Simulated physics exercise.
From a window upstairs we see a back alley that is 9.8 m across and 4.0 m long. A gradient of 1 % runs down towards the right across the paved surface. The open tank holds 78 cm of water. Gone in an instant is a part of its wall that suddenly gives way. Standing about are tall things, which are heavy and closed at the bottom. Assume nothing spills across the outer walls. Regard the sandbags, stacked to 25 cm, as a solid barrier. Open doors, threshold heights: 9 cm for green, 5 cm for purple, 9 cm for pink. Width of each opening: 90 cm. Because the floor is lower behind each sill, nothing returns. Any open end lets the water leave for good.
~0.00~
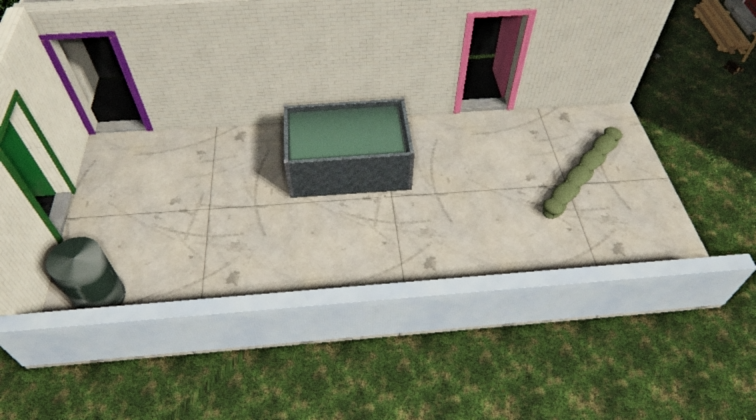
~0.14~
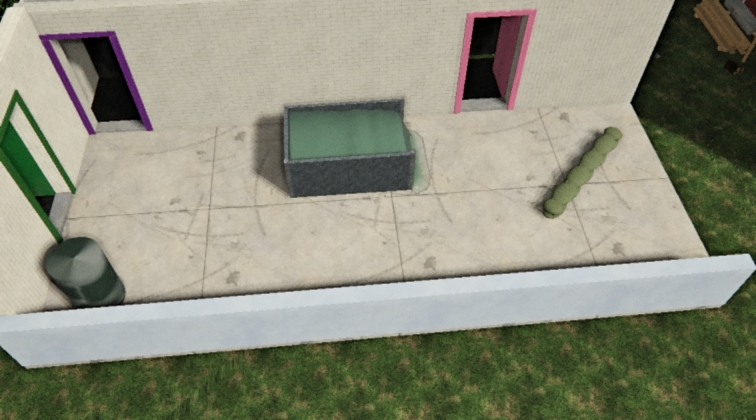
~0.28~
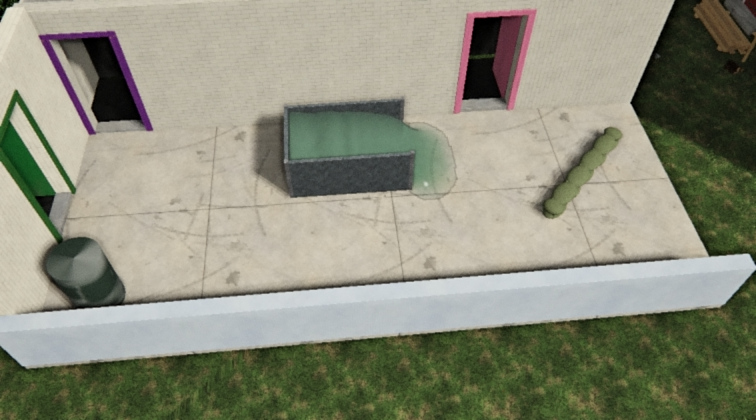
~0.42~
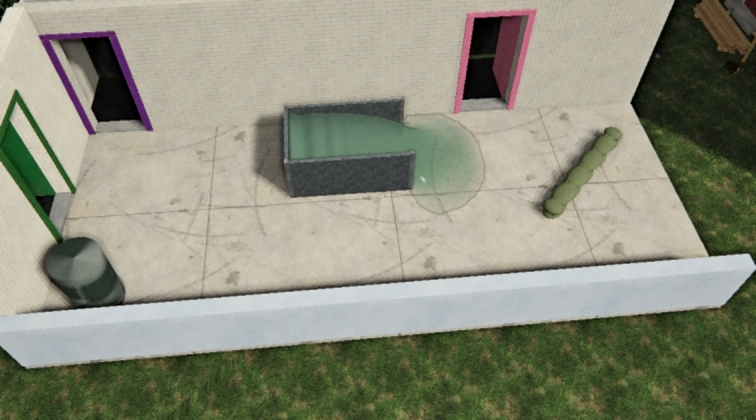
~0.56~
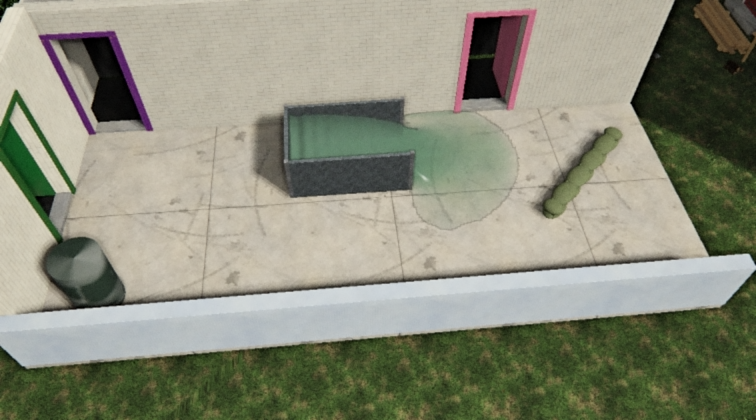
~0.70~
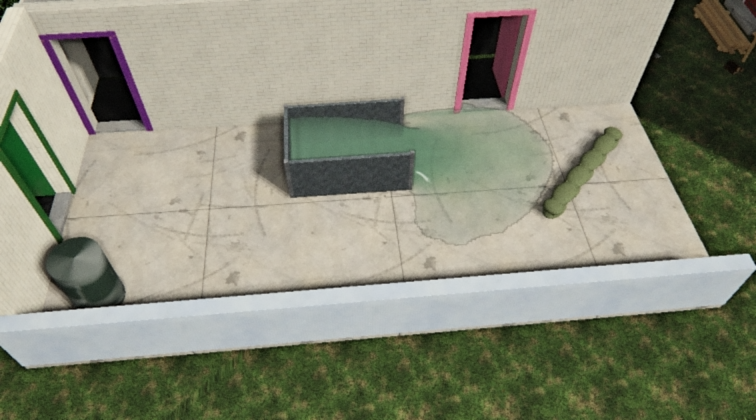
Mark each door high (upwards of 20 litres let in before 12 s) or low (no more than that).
Marks: Green door low, purple door low, pink door high.
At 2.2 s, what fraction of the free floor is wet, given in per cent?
Near 30 per cent is wet.
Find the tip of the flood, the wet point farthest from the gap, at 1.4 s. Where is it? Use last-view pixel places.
(614, 106).
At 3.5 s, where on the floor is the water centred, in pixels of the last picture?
It lies at roughly (500, 165) in pixels.
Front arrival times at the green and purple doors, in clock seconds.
Arrival: Green not within the 12 s, purple not in the 12 s.
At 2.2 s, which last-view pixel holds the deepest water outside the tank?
Around (595, 107).
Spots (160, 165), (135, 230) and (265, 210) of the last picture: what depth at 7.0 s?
First 0 cm, then 0 cm, then 0 cm.
After 1.4 s water covers 25 % of the floor and is deepest (30 cm) near (557, 183); green door not reached, purple door not reached, pink door 17 cm at the sill, 4 L in.
After 2.2 s water covers 30 % of the floor and is deepest (40 cm) near (595, 107); green door not reached, purple door not reached, pink door 15 cm at the sill, 23 L in.
After 3.5 s water covers 30 % of the floor and is deepest (25 cm) near (552, 116); green door not reached, purple door not reached, pink door 9 cm at the sill, 35 L in.
After 7.0 s water covers 35 % of the floor and is deepest (8 cm) near (585, 150); green door not reached, purple door not reached, pink door 7 cm at the sill, 36 L in.
After 12.0 s water covers 50 % of the floor and is deepest (4 cm) near (578, 158); green door not reached, purple door not reached, pink door 3 cm at the sill, 36 L in.
